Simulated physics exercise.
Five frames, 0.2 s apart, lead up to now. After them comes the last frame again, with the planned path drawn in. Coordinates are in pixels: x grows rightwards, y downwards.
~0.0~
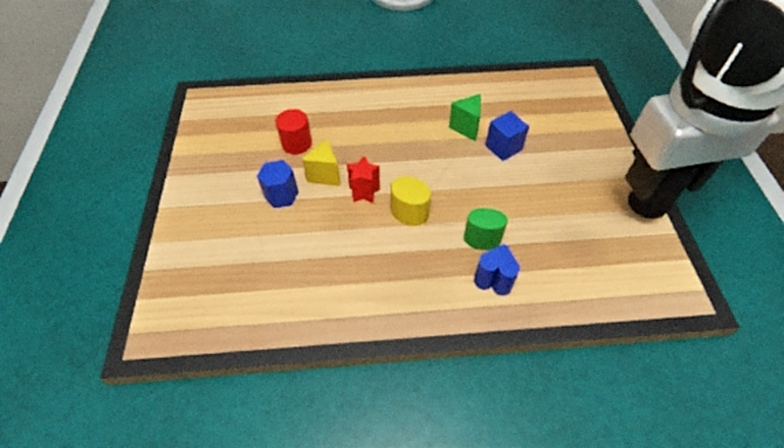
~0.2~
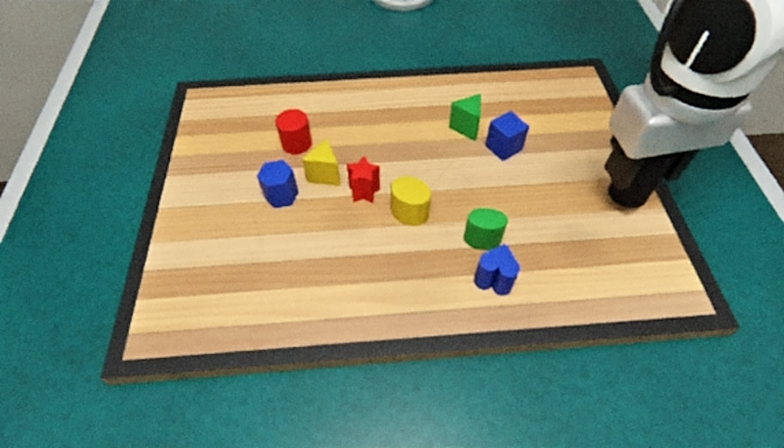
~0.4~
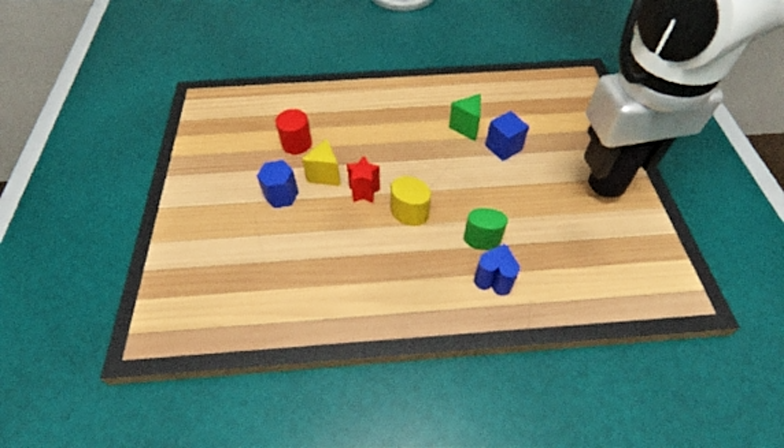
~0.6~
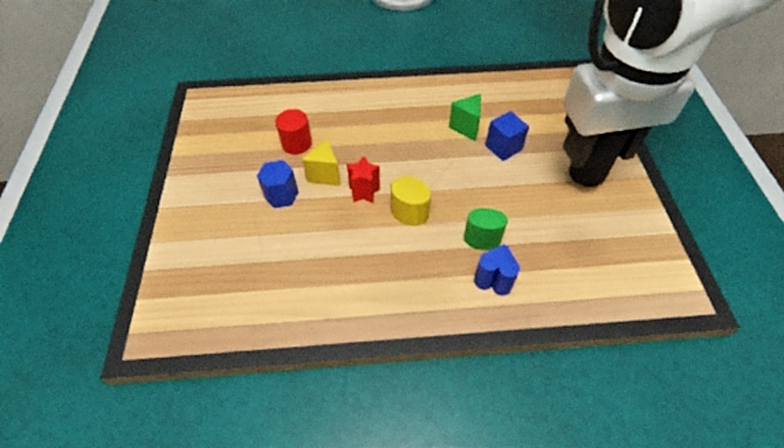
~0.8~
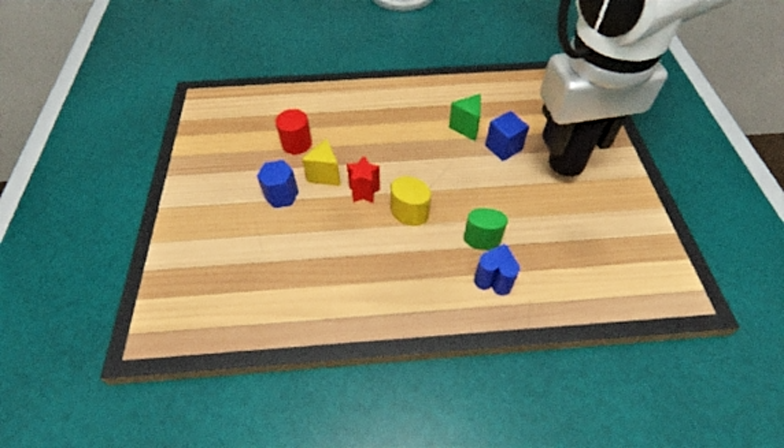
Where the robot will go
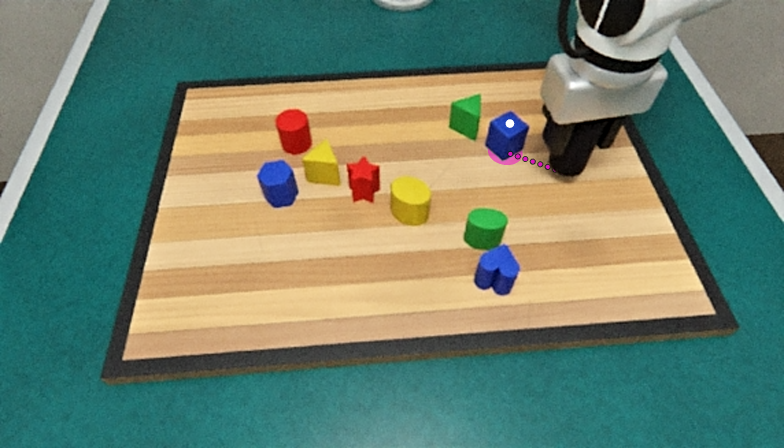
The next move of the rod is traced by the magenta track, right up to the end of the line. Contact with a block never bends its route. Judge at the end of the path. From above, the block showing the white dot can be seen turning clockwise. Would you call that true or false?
False
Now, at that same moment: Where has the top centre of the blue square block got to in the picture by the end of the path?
At the end it should sit near (483, 116).
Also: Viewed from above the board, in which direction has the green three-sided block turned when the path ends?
Looking from above, the answer is clockwise.
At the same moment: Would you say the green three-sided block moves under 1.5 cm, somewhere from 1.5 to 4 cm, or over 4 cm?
I'd go with under 1.5 cm for this block.
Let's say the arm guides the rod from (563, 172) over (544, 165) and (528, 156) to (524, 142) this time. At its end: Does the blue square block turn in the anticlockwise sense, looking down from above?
Short answer: Yes.
Path on the board, in a line from (563, 172) to (505, 152); the dot is on the blue square block.
What follows on the original path. Halfway along, rod (536, 153); nothing pushed yet.
At the end, rod (508, 143); green three-sided block (465, 102), turned 25° clockwise; blue square block (483, 116), turned 25° anticlockwise.
